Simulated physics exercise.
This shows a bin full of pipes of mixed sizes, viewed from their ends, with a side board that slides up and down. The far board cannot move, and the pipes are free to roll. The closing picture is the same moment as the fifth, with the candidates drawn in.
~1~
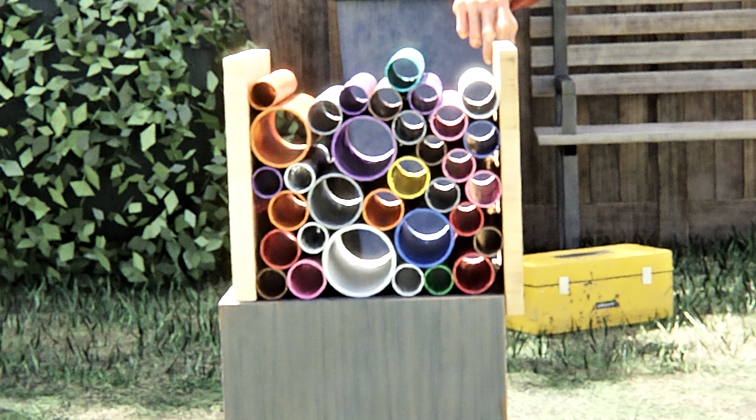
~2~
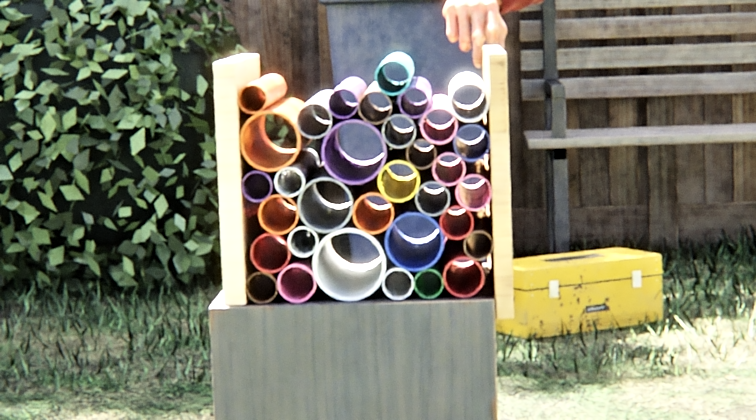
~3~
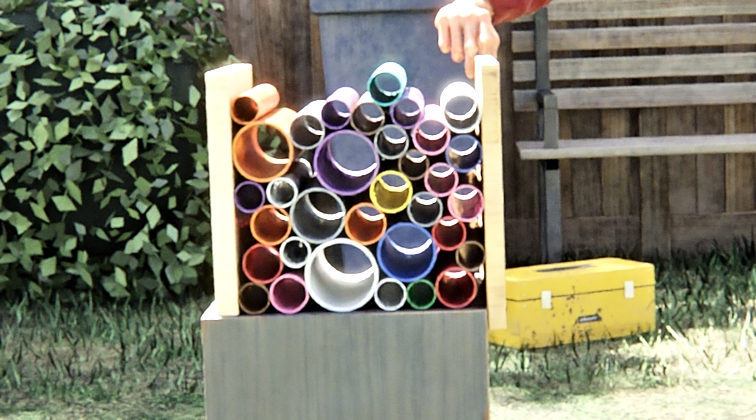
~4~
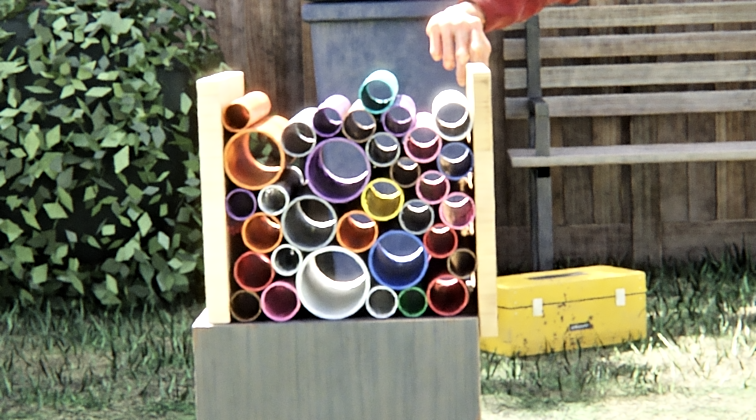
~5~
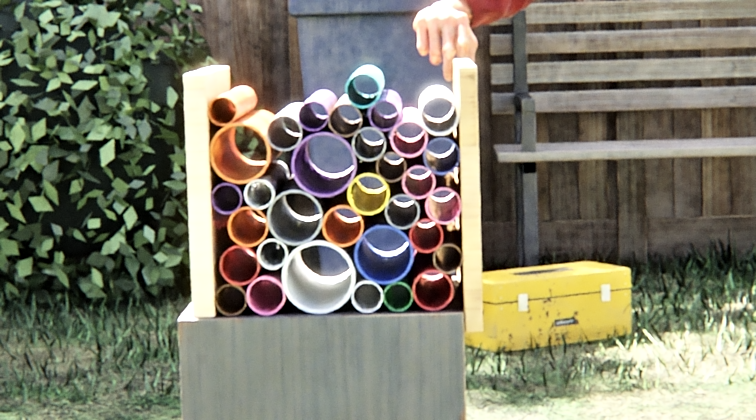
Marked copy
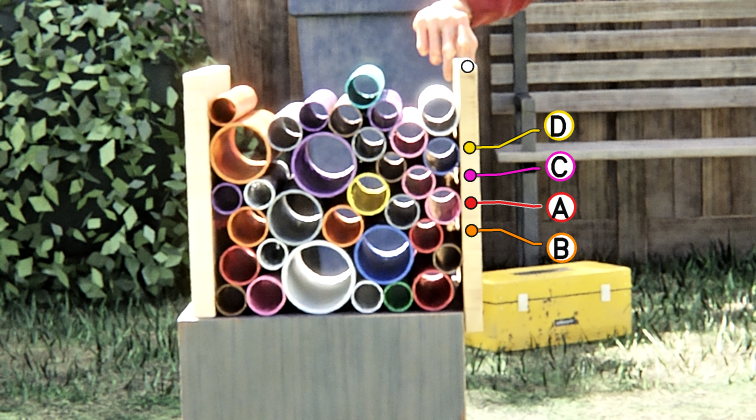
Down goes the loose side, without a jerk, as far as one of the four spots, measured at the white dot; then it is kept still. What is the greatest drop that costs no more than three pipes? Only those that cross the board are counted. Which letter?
Down to C.
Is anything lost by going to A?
Yes, at A.
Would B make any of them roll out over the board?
At B: Yes.
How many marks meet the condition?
Two of the four.
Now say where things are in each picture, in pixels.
The first picture shows an orange pipe (289, 210); a purple pipe (267, 182); a grey pipe (409, 127).
The second picture shows a grey pipe (399, 131); a purple pipe (343, 103).
The third picture shows side board (489, 183); a brown pipe (254, 298).
The fourth picture shows a red pipe (447, 296); a white pipe (287, 260).
The fifth picture shows an orange pipe (248, 227); a purple pipe (227, 198); a grey pipe (369, 144).
On the marked copy, A at (471, 203); B at (471, 230); C at (470, 175); D at (469, 148); the white dot at (467, 66).
Following C. Soon after the start, top of the board (460, 118).
Later, top of the board (461, 175).
In the end, top of the board (461, 175), one out over the board.
As for the rest, A more than three out over the board; B more than three out over the board; D none out over the board.
